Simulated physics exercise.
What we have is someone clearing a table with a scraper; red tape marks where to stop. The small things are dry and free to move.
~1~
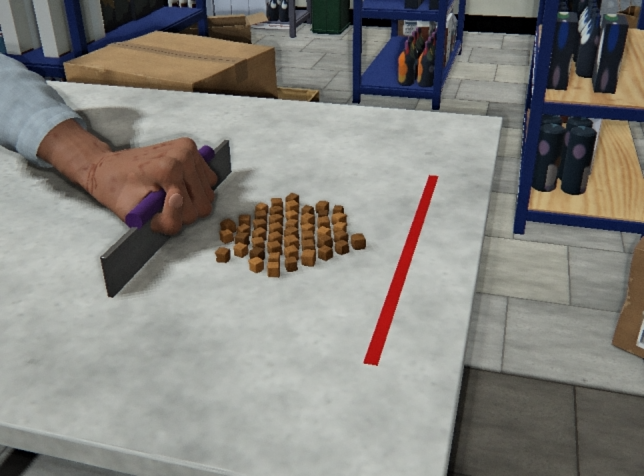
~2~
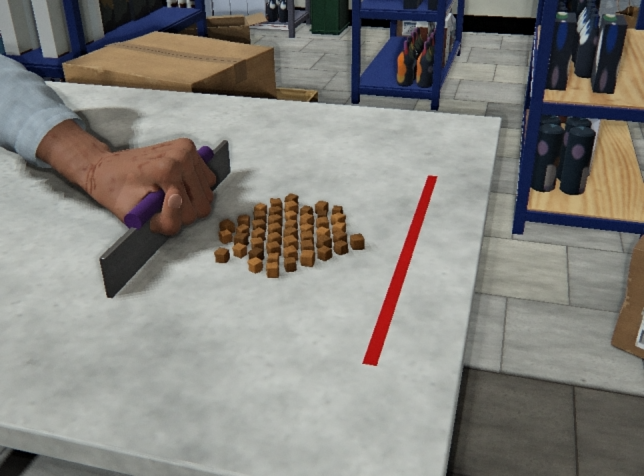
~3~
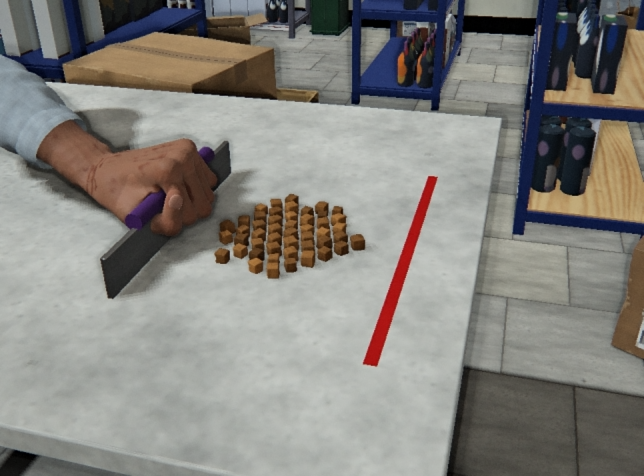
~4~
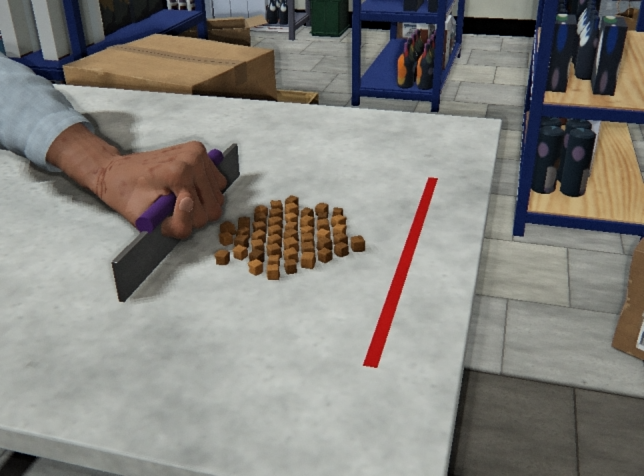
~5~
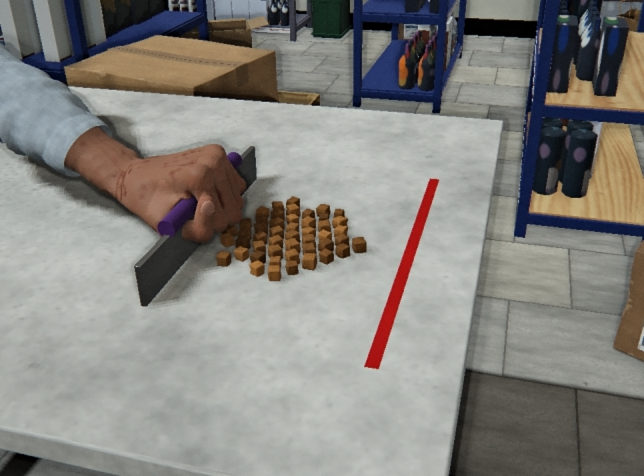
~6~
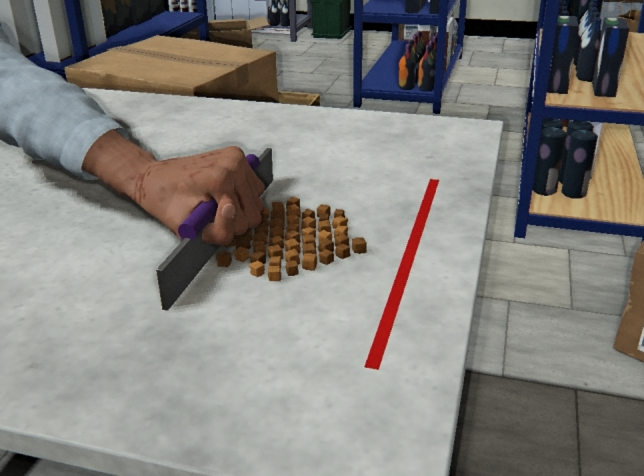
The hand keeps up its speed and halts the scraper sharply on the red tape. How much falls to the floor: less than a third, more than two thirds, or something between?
Lost: Less than a third of the heap.
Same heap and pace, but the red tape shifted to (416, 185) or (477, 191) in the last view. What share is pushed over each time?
Roughly 0 per cent, and 90 per cent.
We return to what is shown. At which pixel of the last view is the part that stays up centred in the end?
Roughly at (442, 262).
Soon, scraper still moving, near (320, 210); heap all on the table, its front near (398, 263).
A while on, scraper stopped at the red tape; heap a small part over the edge.
Finally, scraper stopped at the red tape; heap a small part over the edge.
